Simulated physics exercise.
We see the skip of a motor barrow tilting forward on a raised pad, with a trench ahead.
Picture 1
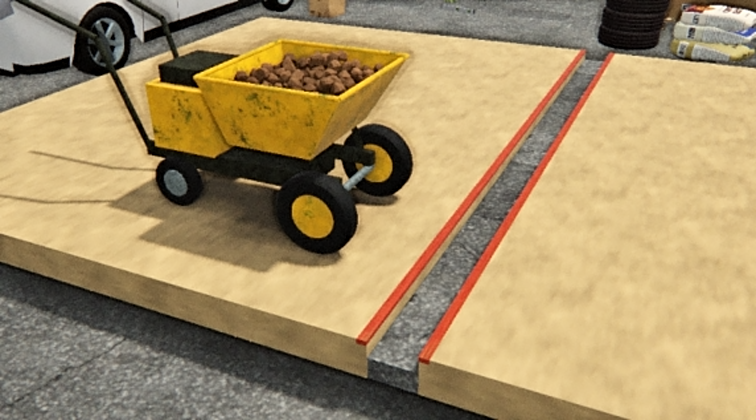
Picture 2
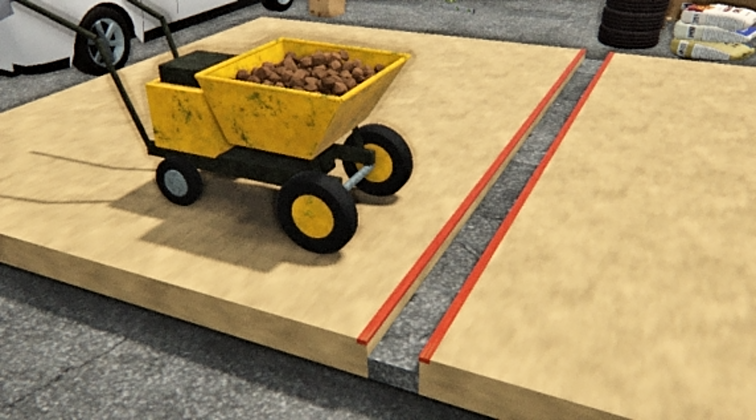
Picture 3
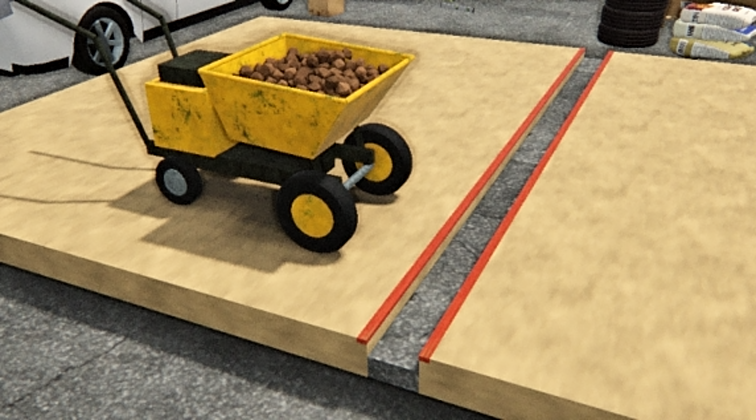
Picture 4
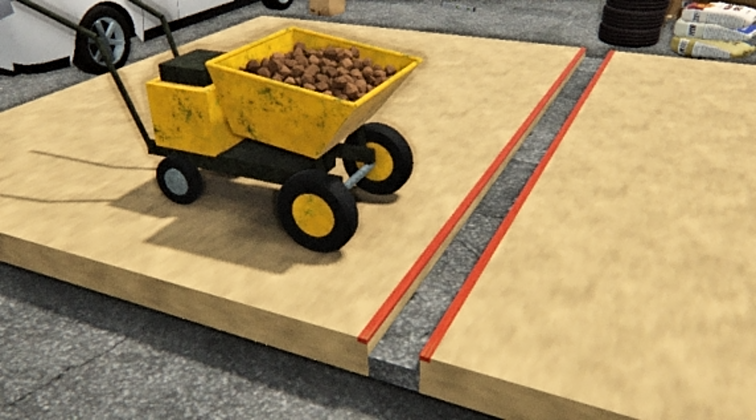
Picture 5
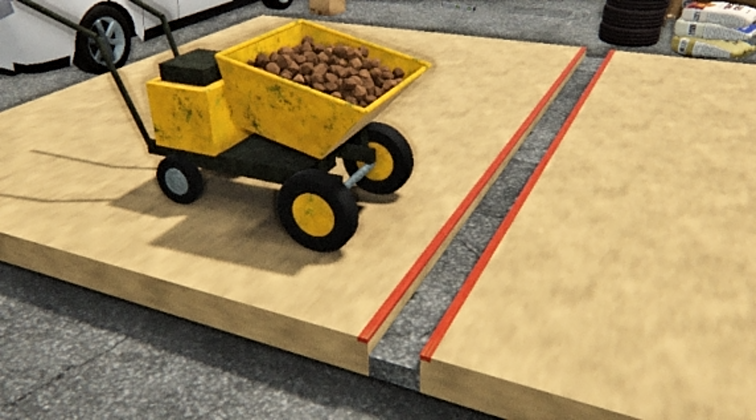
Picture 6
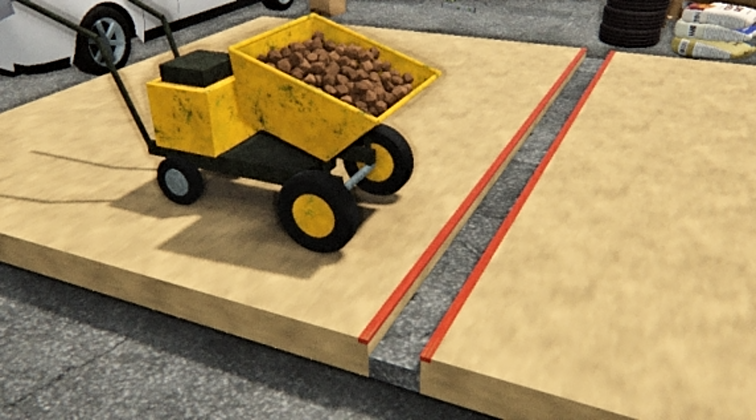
The yellow skip of a motor barrow, loaded with brown clods, gradually tilts forward.
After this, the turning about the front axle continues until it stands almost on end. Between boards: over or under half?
Under half.
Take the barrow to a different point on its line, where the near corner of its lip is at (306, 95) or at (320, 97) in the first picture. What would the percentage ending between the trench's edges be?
You'd get around 50 in a hundred, then 50 in a hundred.
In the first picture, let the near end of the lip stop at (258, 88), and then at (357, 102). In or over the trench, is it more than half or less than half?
Spot 1 gives the minor portion, spot 2 gives the minor portion.
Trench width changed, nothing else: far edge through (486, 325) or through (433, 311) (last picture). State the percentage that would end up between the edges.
70 %, then 20 %.
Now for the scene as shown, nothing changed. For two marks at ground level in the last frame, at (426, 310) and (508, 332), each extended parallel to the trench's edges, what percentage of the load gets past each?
Around 70 percent for the first and 20 percent for the second.
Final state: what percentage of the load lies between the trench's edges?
Close to 30 in every hundred pieces.
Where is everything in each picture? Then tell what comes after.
In the first frame, lip of the skip near (339, 100), level; top of the load near (302, 77), clay clods; first edge of the trench near (390, 302); far edge near (449, 317), the trench under half as wide as the skip, and shallow for its width.
In the second frame, lip of the skip near (341, 100), level; top of the load near (304, 76).
In the third frame, lip of the skip near (346, 102), tipped barely; top of the load near (307, 74).
In the fourth frame, lip of the skip near (355, 106), tipped a little; top of the load near (295, 74).
In the fifth frame, lip of the skip near (365, 112), tipped a little; top of the load near (302, 62).
In the sixth frame, lip of the skip near (377, 122), tipped clearly; top of the load near (306, 69); first edge of the trench near (392, 300); far edge near (451, 316).
Shortly afterwards, skip tipped steeply; the whole lot in the skip.
Next, skip tipped right over; near two thirds in the skip; a little in or heaped over the trench; near a quarter beyond it; only a few falling.
Some moments later, skip tipped right over; near a quarter in the skip; only a few short of the trench; near a quarter in or heaped over the trench; near half beyond it.
In the end, skip tipped right over; a little in the skip; only a few short of the trench; near a third in or heaped over the trench; near half beyond it.
